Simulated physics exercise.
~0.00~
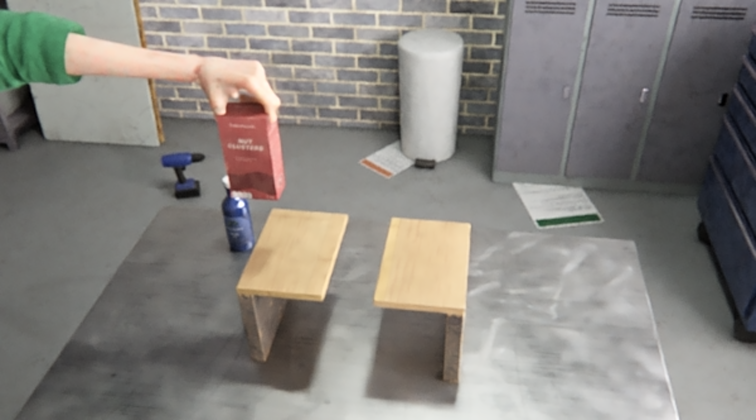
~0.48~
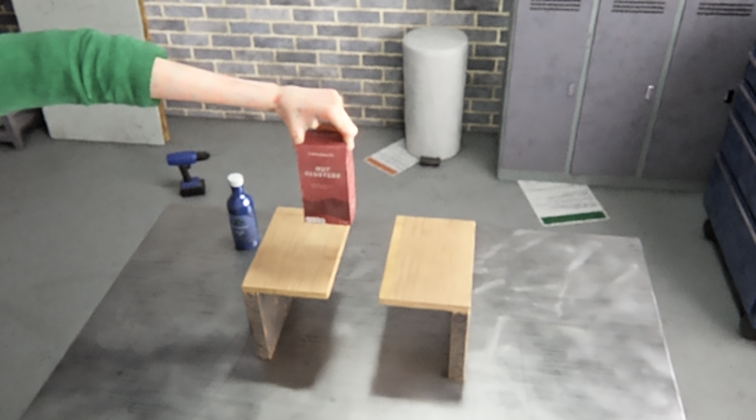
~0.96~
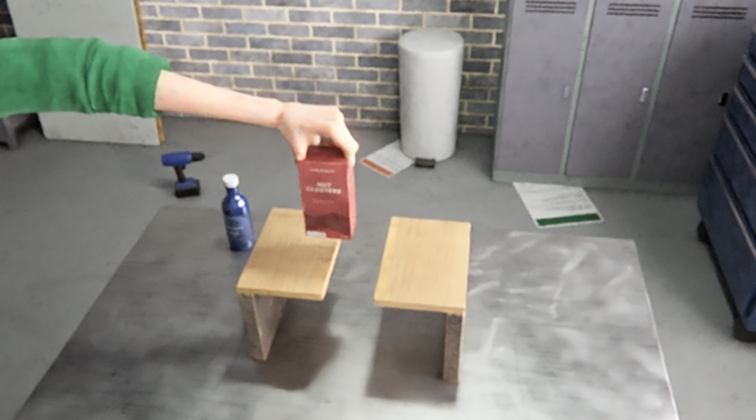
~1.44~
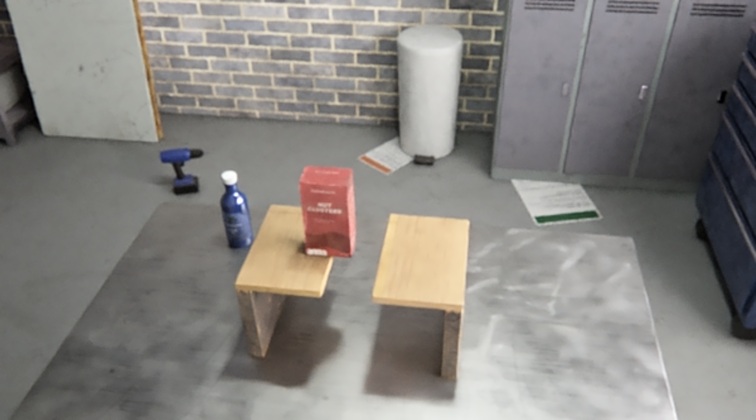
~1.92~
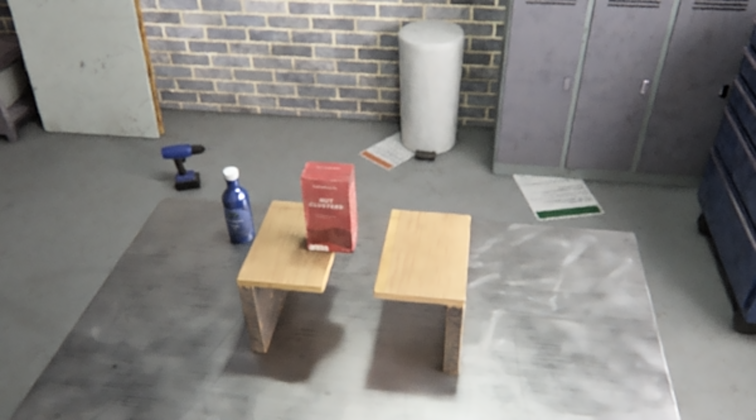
In a garage-like room with lockers and a brick wall, a hand in a green sleeve carried a red carton rightward past a blue bottle, lowered it and let go, leaving it upright on the left wooden piece's inner edge beside the gap.
